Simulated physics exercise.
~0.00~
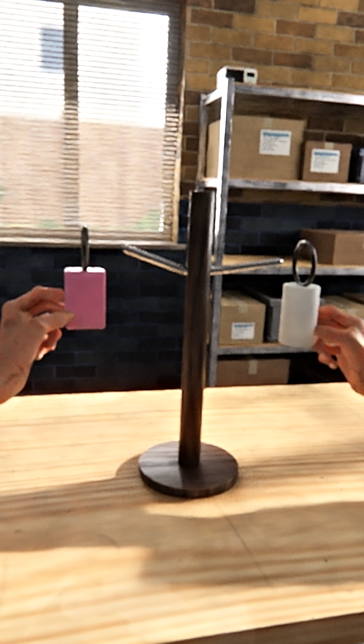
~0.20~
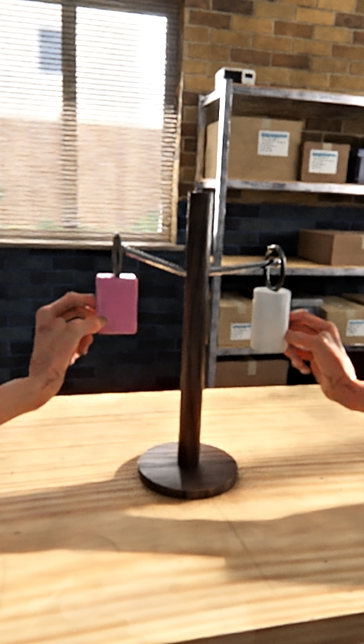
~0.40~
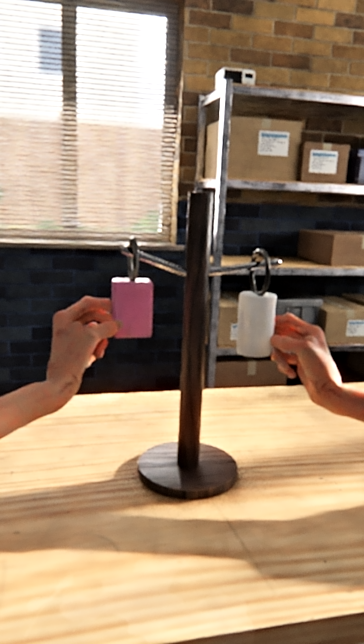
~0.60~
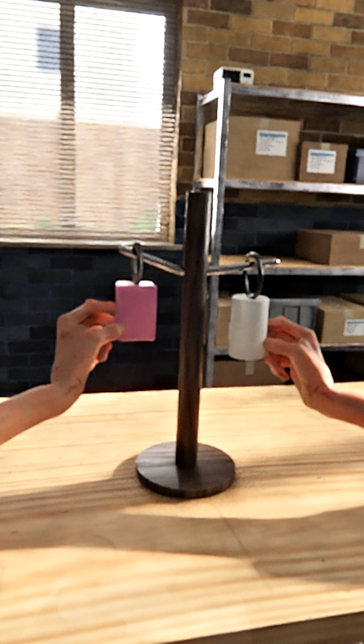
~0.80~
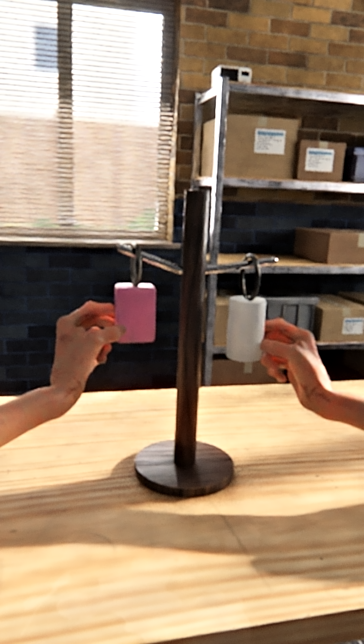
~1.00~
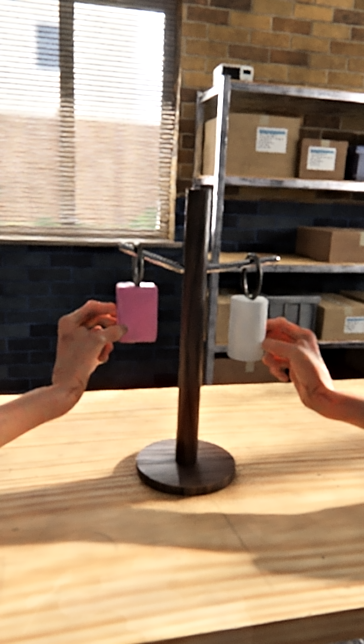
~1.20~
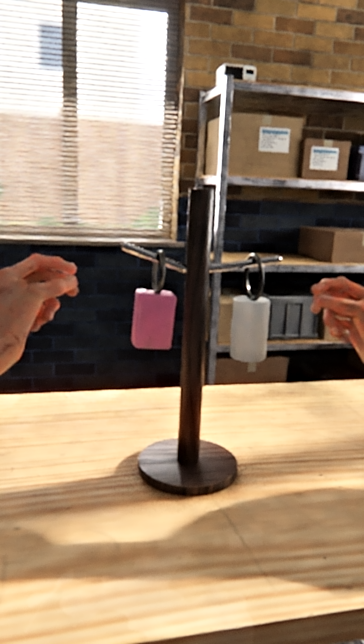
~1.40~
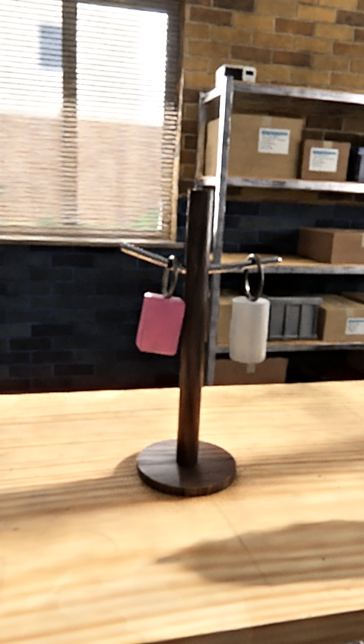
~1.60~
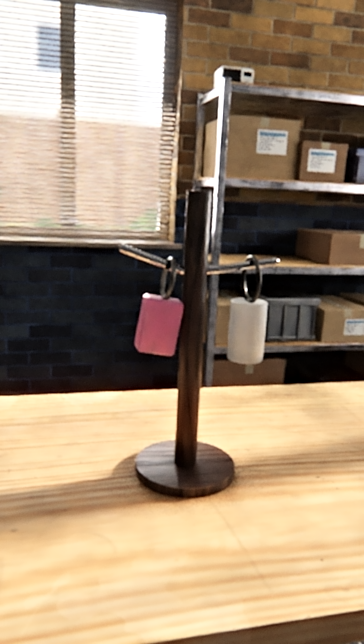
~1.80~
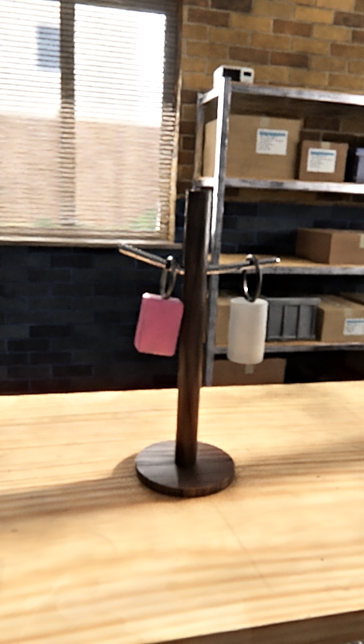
In a room with a brick wall, a blind-covered window and shelves of cardboard boxes, a dark peg stand with two slender arms stands on a pale wooden table. A hand on each side holds an item by its body, a pink pouch at left and a white lantern at right, each topped by a dark ring. The hands bring them inward, slip the rings over the arms and hold them there briefly. Then both hands let go and draw back out of view. The pouch slides a little toward the post and tilts slightly, while the lantern barely moves. Both end up hanging still.
